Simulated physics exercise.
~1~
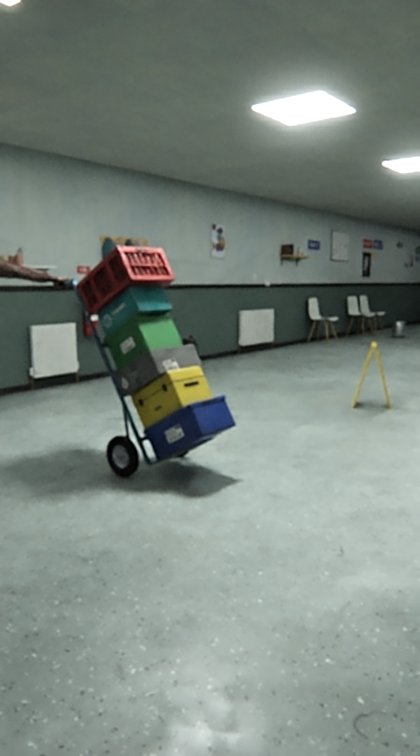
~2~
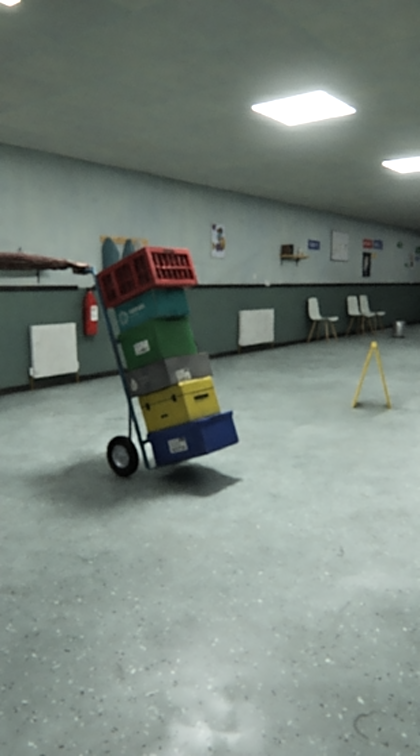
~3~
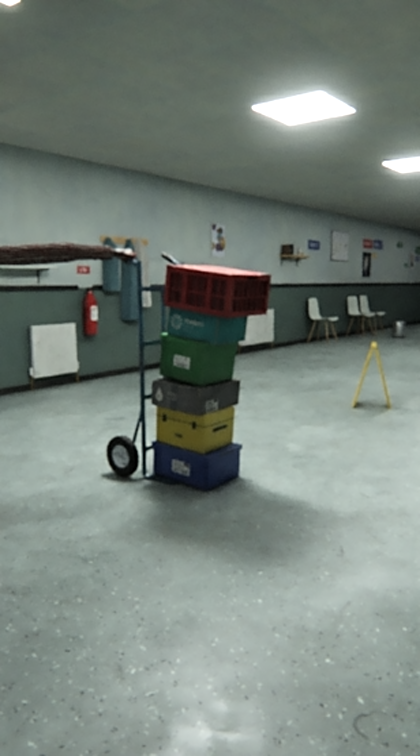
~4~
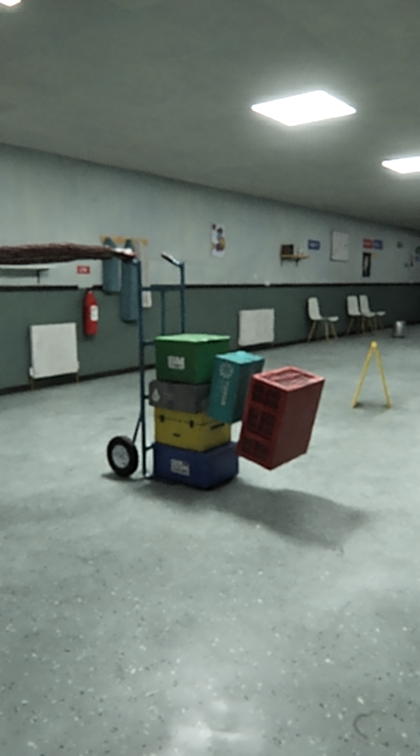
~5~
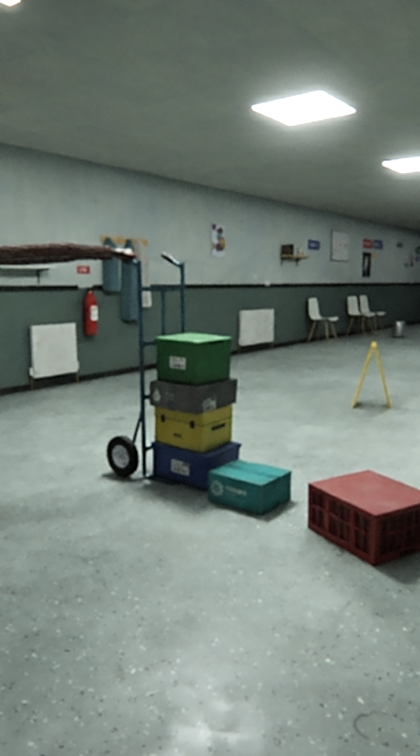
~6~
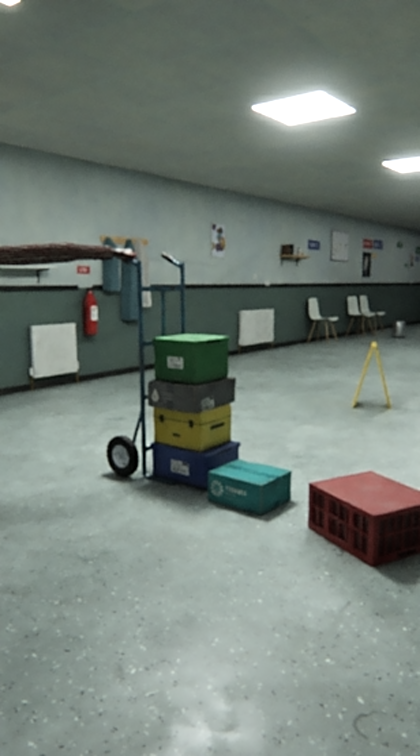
A loaded sack truck swings upright, spilling its red crate and turquoise box onto the floor.
